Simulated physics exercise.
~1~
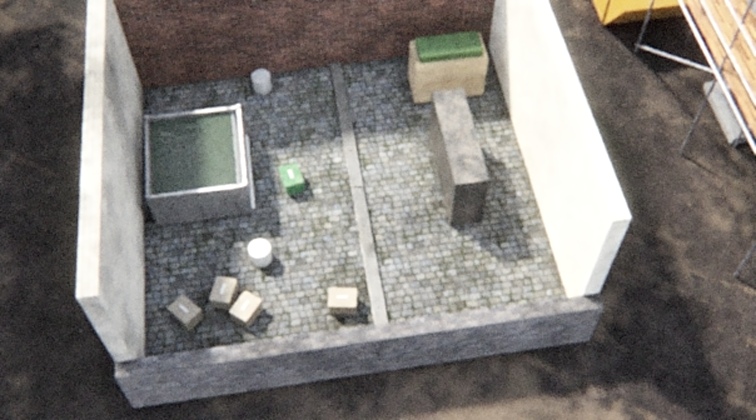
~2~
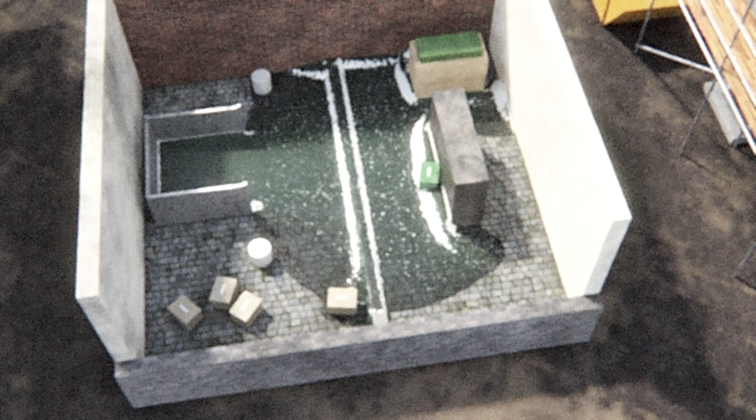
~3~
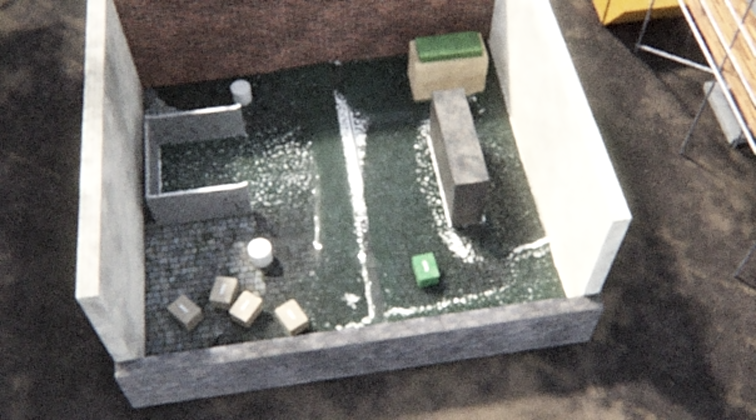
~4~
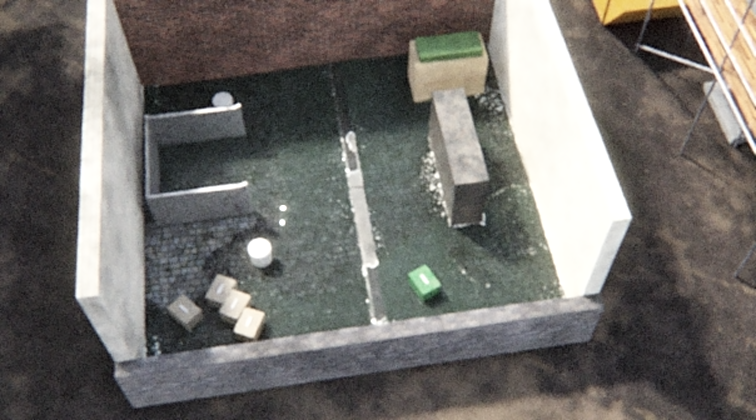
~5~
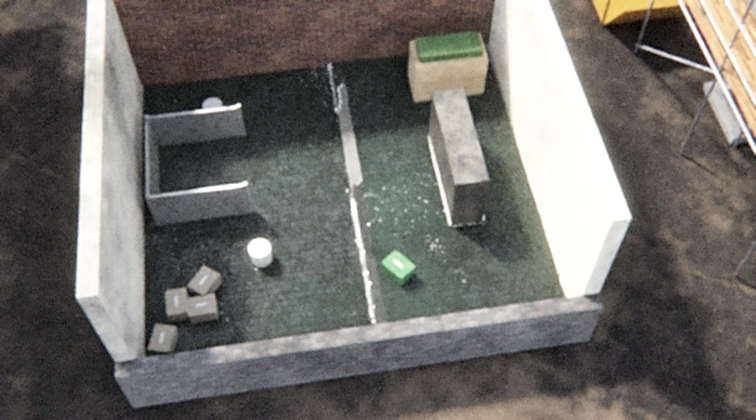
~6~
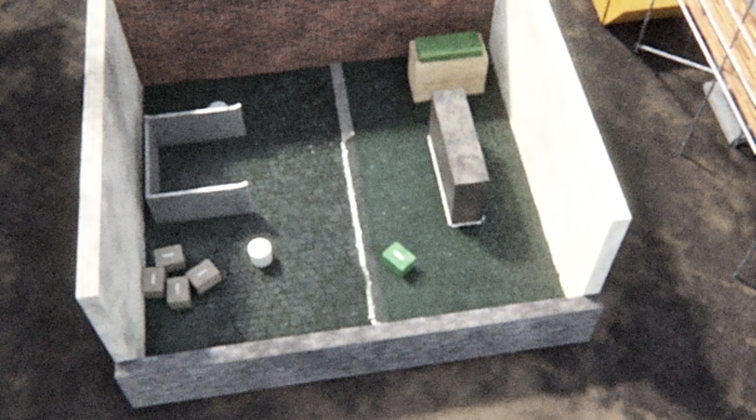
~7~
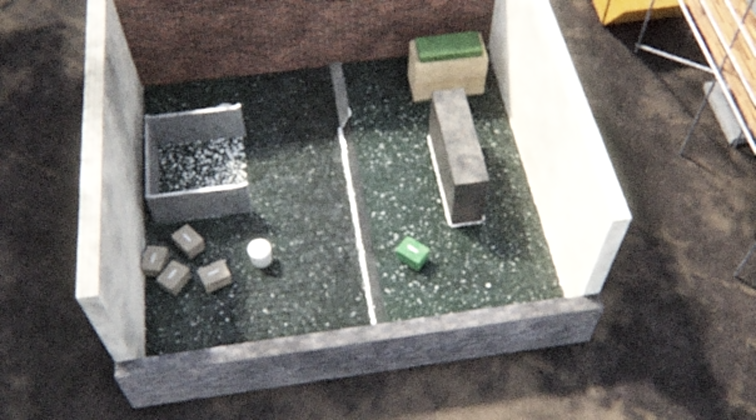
In a small walled yard, water spread from an open tank across the paving, carrying a green box over the low kerb to the right, then drifting other boxes leftward, until the whole floor was flooded and the green box floated beyond the kerb.
